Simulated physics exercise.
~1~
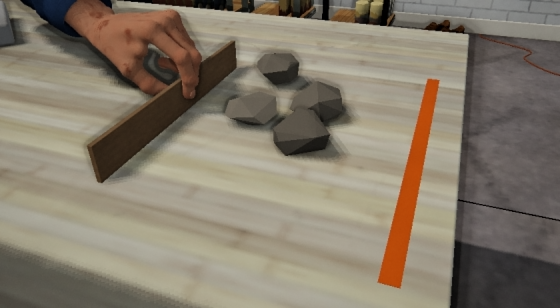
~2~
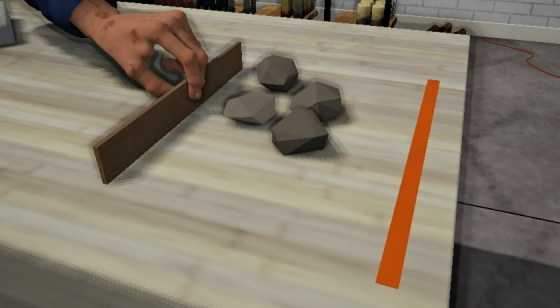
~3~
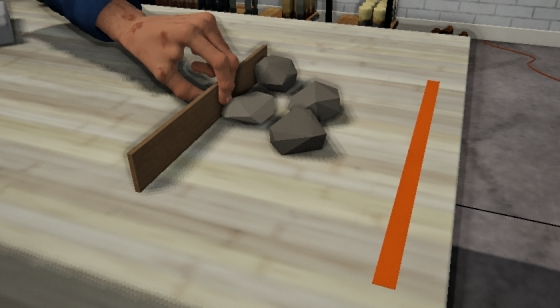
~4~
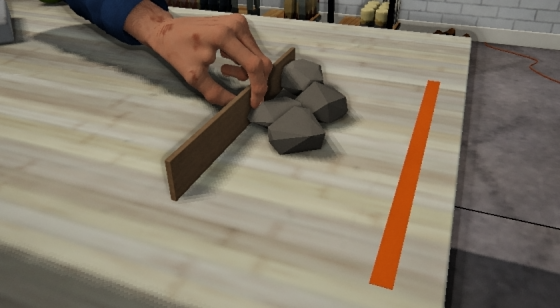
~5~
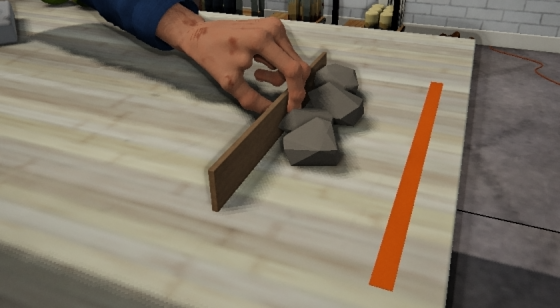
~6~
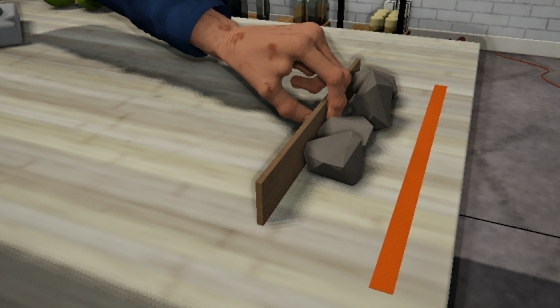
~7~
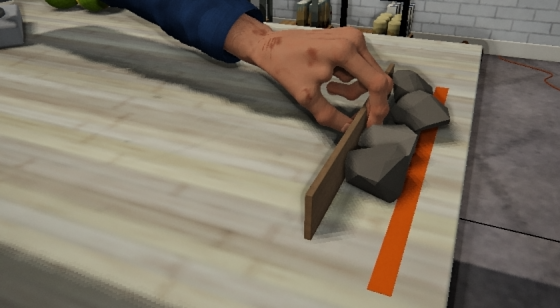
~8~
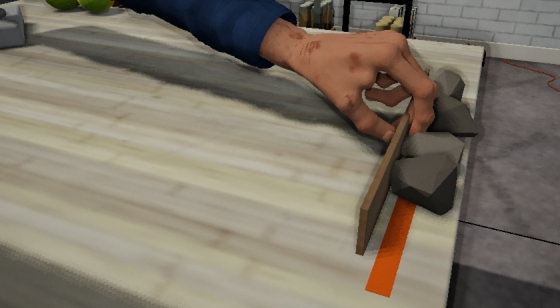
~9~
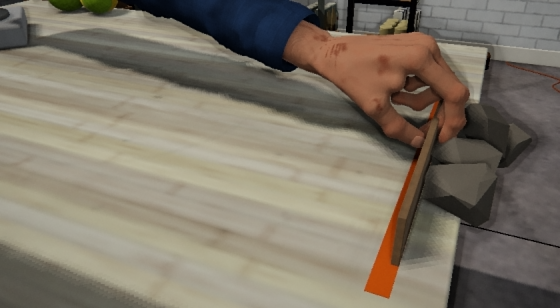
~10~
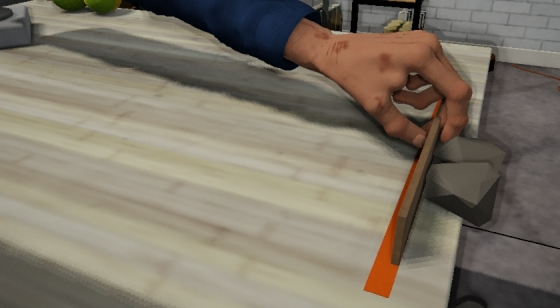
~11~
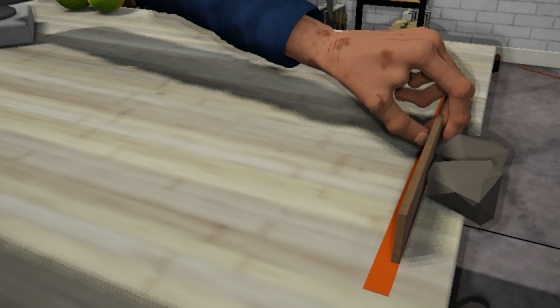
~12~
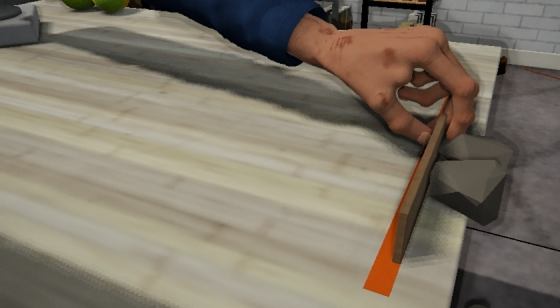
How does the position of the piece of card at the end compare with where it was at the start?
At the start the card stands on the left part of the table, well short of the orange tape with the stones in between. At the end it is much further right, standing at the tape near the table's right edge.
